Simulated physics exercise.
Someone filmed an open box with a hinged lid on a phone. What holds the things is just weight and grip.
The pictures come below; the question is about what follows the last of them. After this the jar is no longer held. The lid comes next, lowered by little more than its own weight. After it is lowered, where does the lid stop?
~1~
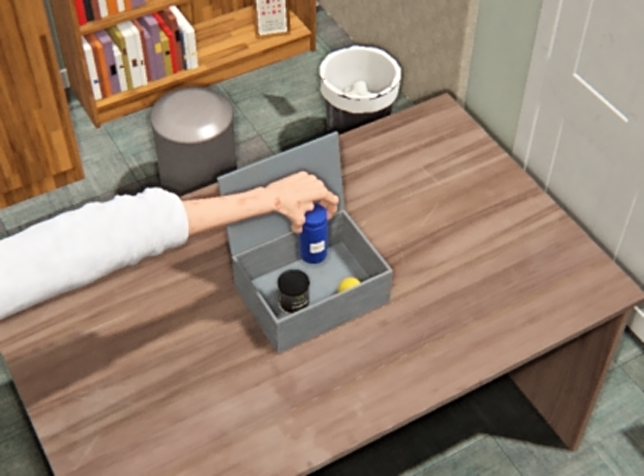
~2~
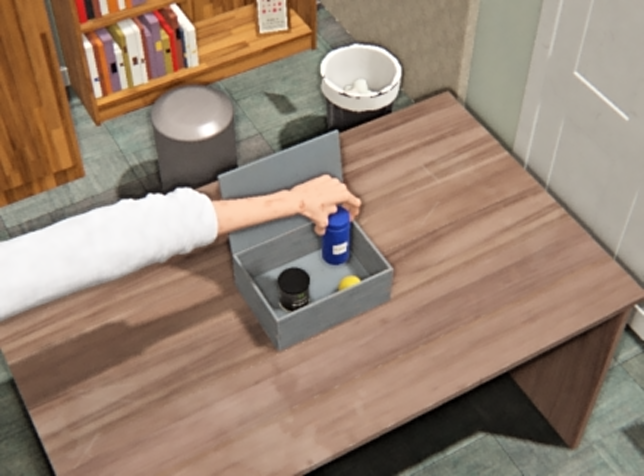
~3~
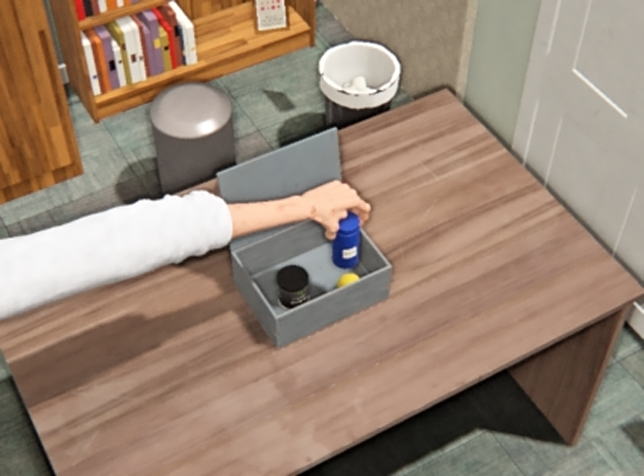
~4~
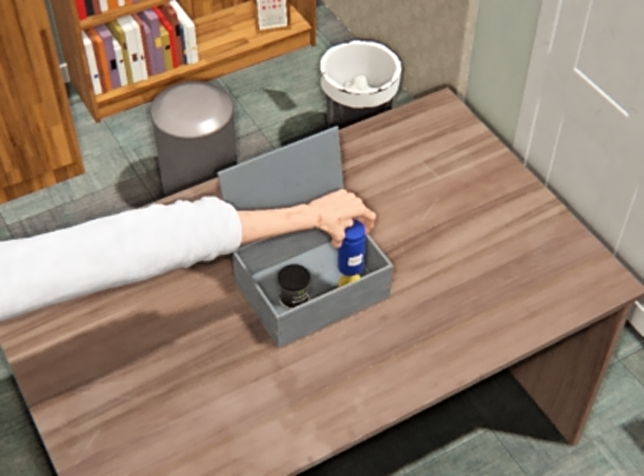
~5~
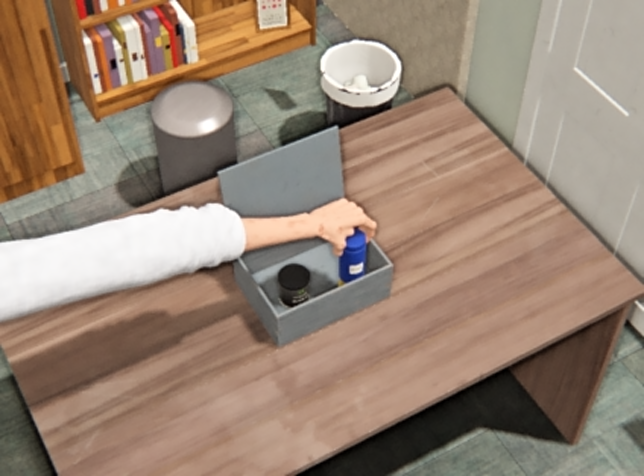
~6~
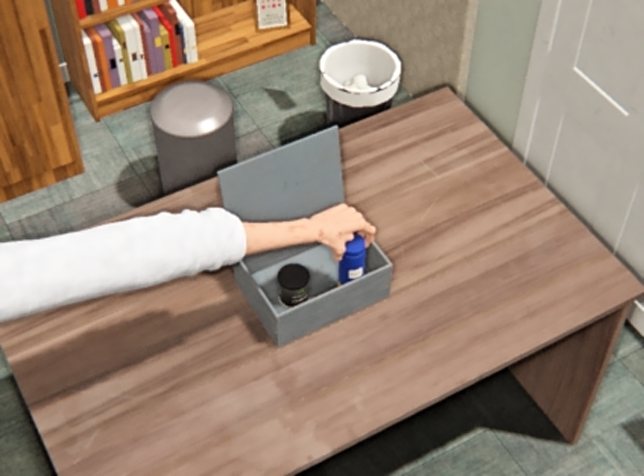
It stops flat on the box.
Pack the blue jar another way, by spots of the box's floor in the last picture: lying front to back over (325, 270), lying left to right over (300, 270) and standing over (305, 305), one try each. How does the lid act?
The first placement leaves the lid fully closed, the second fully closed, and the third fully closed.
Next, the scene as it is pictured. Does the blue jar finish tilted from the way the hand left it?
Once everything settles, the blue jar ends up at a slant.
Then, 0.90 s later than the last frame, lid starting down; blue jar on its side near (309, 304); yellow lemon moved about its own width.
Then, 1.80 s later than the last frame, lid 36° above the rim; blue jar on its side near (310, 305); yellow lemon moved a little.
When it is over, lid shut; lying over in the box, blue jar; the other 2 as before. End places, in pixels of the last picture, blue jar near (310, 305).
